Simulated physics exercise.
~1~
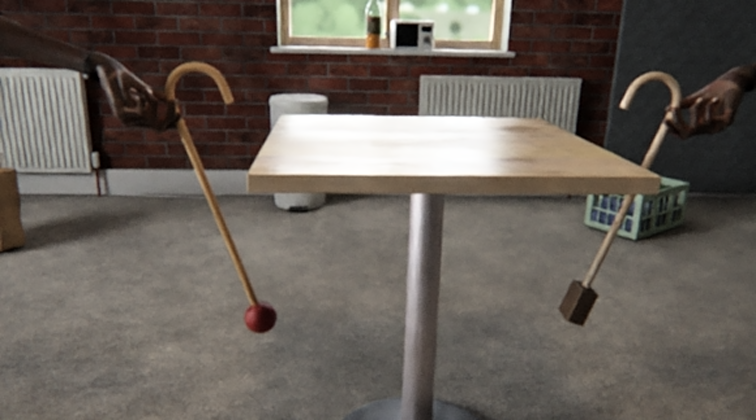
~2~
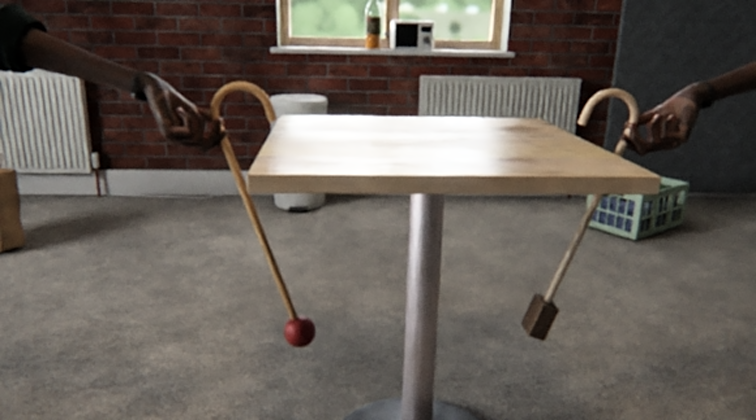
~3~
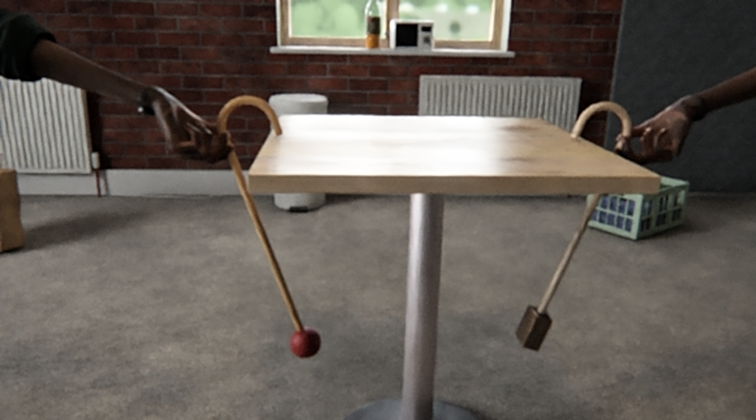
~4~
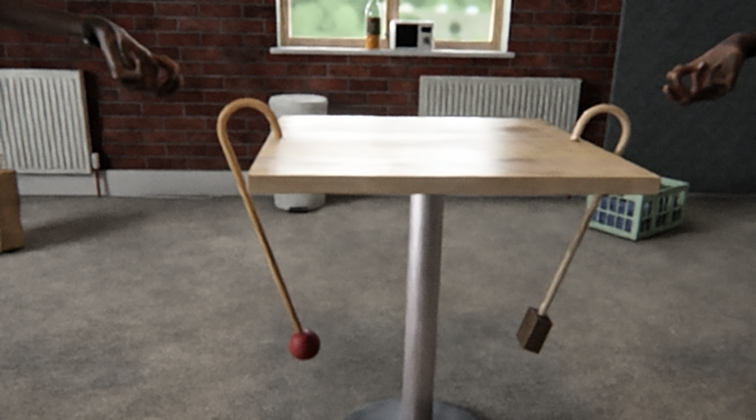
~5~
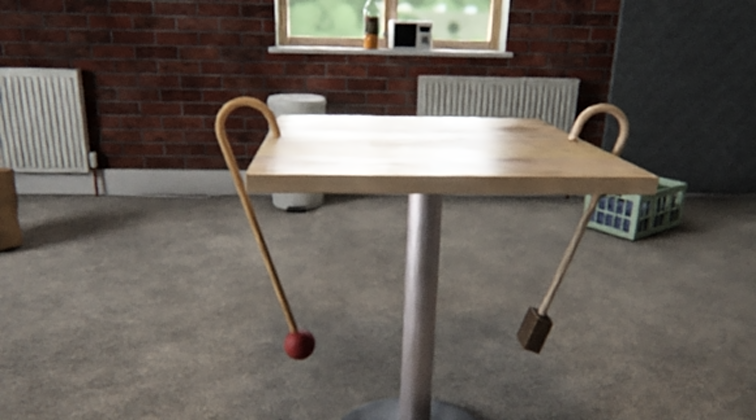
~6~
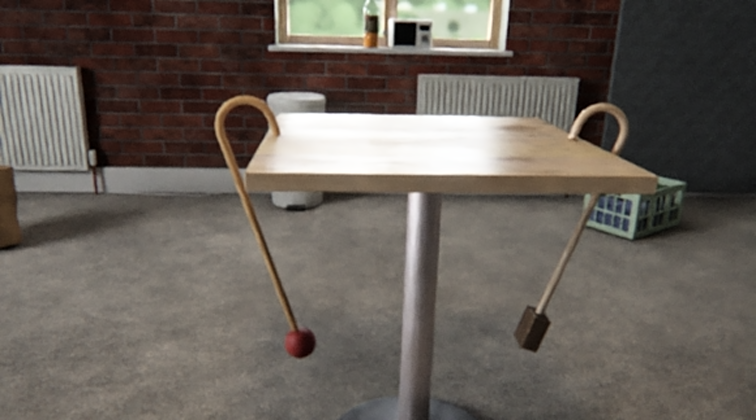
We see two hands bring a cane-like red ladle and a brown brush inward to opposite edges of a wooden table, hook their curved handles over it, then let go and withdraw, leaving the ladle hanging at the left and the brush at the right.
